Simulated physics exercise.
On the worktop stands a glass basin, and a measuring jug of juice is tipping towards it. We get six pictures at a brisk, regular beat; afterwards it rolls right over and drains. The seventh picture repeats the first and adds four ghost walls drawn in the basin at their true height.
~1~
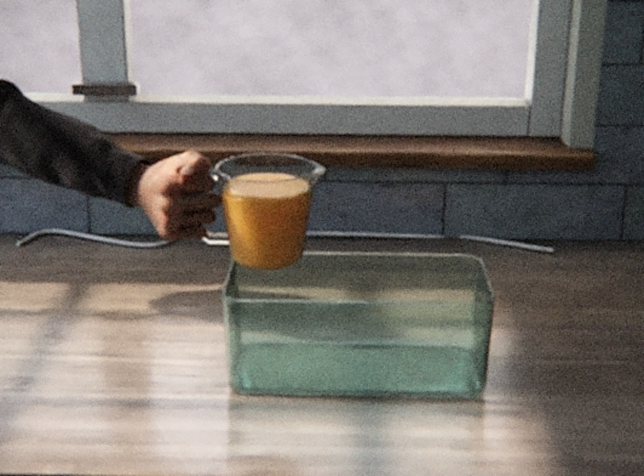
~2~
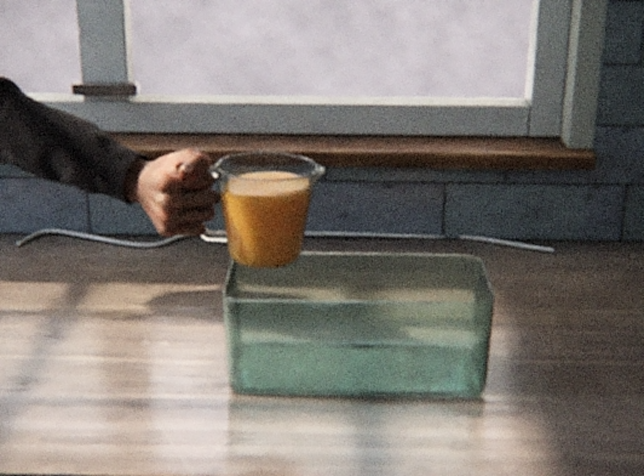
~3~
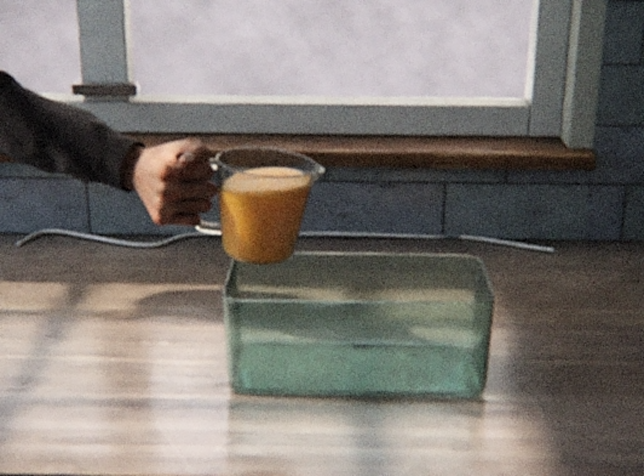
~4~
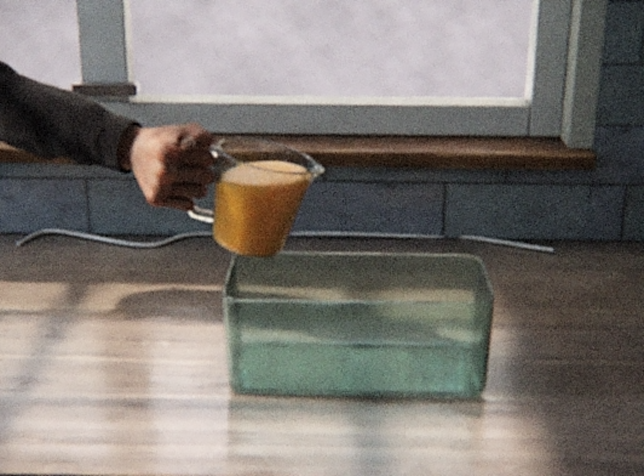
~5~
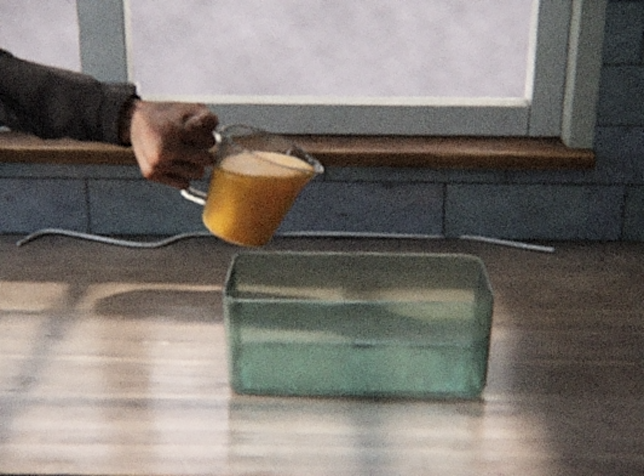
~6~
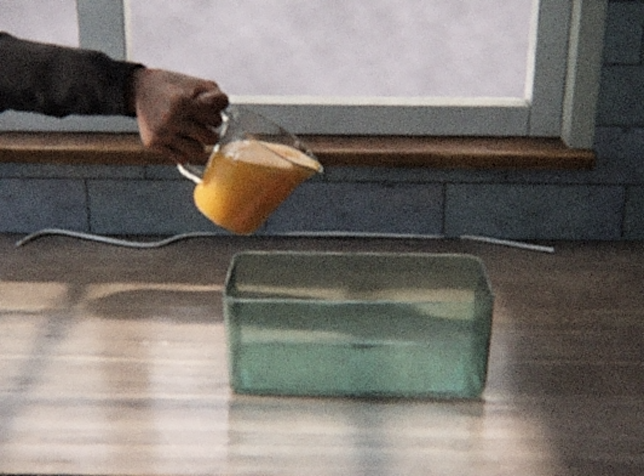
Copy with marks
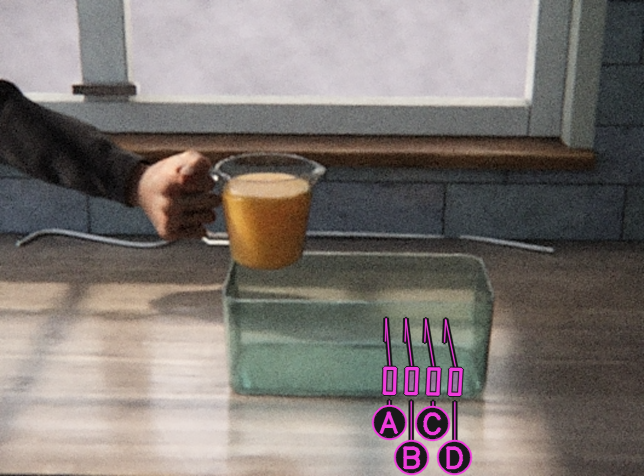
A hand raises and tilts a glass jug of orange juice above a glass basin.
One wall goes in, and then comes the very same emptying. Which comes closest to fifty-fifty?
Position B does it best.
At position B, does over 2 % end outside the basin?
Yes.
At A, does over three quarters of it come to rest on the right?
No.
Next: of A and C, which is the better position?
That is position A.
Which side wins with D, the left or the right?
The left side.
On the marked copy, A at (389, 400); B at (411, 401); C at (432, 401); D at (454, 401).
With A, about 26 % ends left of the wall and 65 % right of it; 9 % is lost outside.
With B, about 40 % ends left of the wall and 51 % right of it; 9 % is lost outside.
With C, about 81 % ends left of the wall and 14 % right of it; 4 % is lost outside.
With D, about 84 % ends left of the wall and 7 % right of it; 8 % is lost outside.
